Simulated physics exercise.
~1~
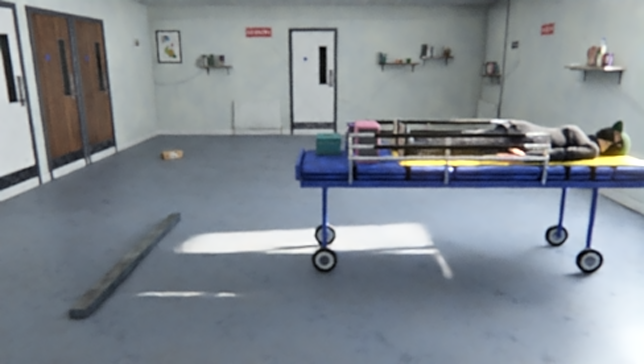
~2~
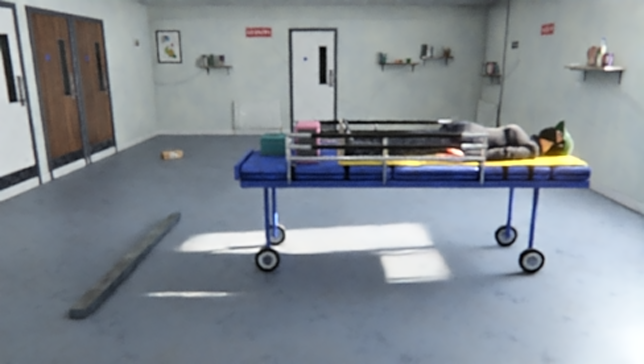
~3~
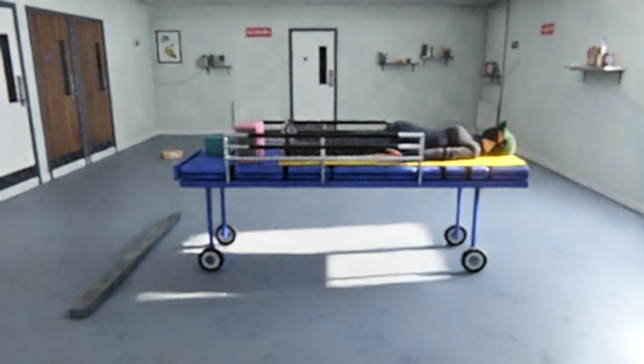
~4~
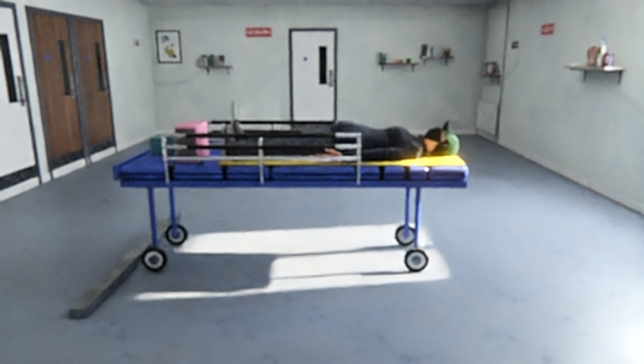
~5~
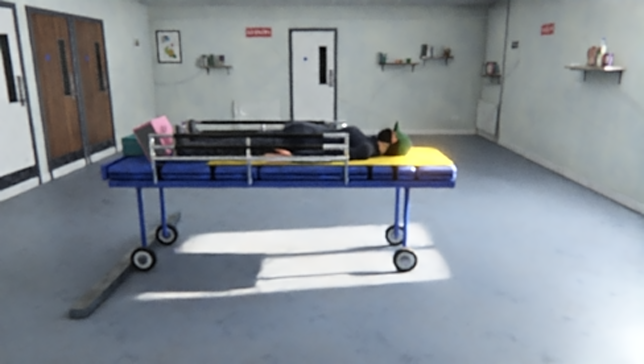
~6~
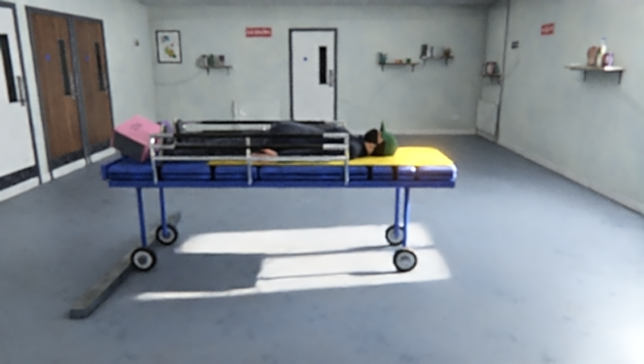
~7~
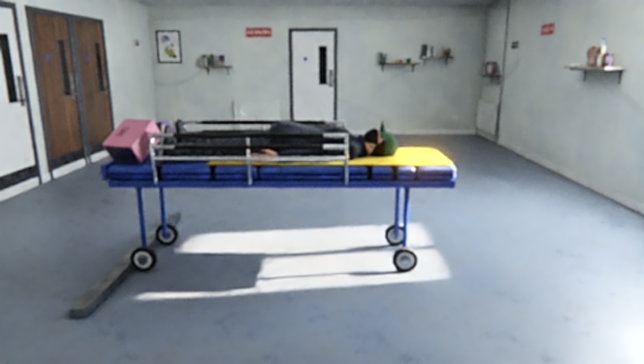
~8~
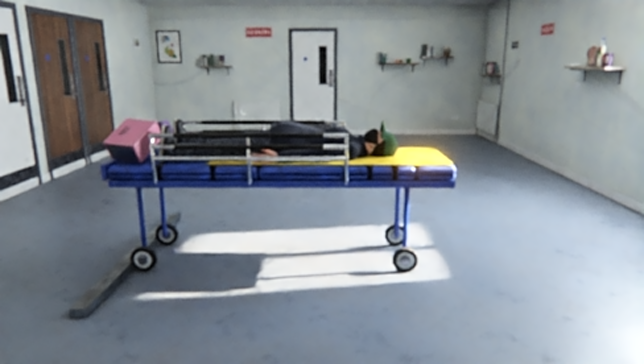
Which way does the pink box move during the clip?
The pink box moves to the left, first riding along with the gurney and then shifting farther that way as it tips over.
